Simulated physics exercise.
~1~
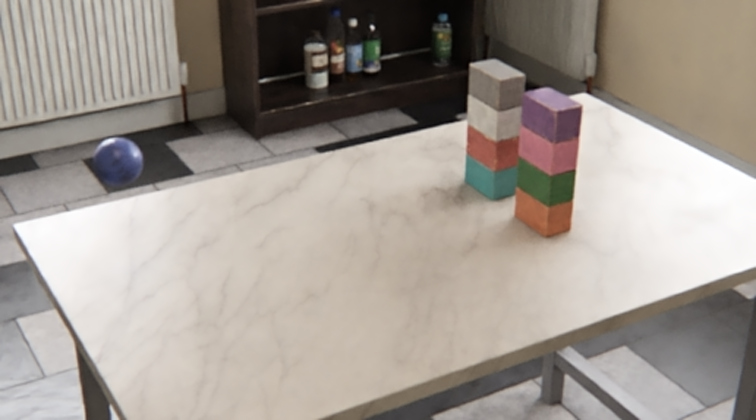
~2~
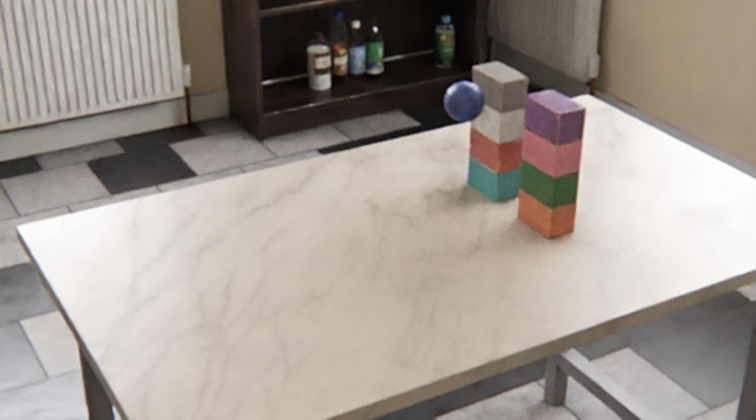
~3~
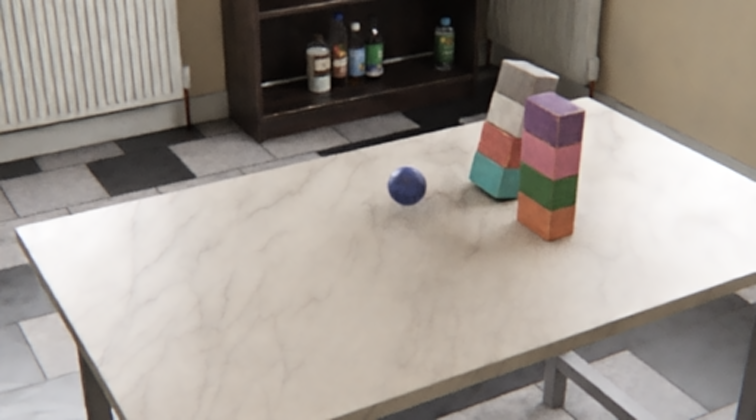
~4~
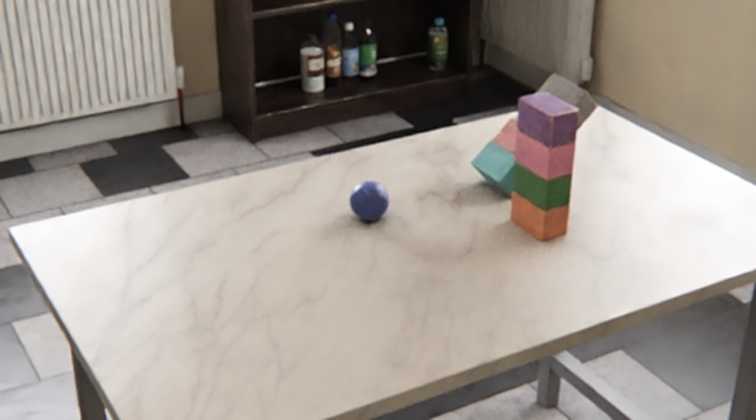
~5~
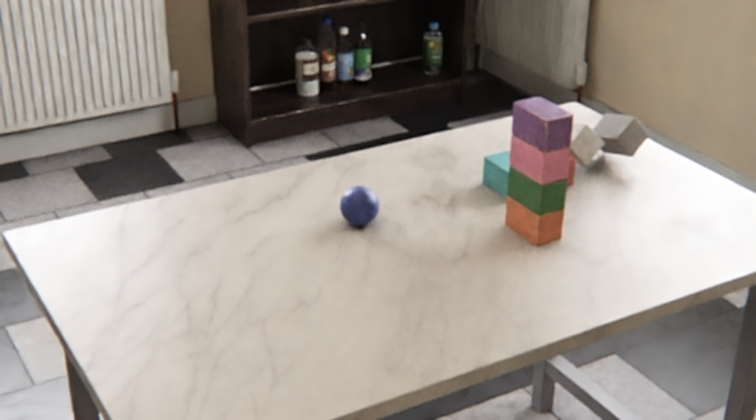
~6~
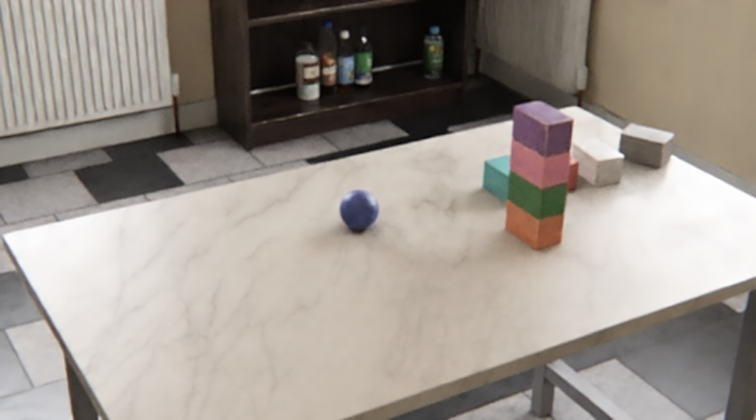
Blue ball flying in from the left, striking a stack of four blocks and toppling it across a marble-look table beside another stack left standing.
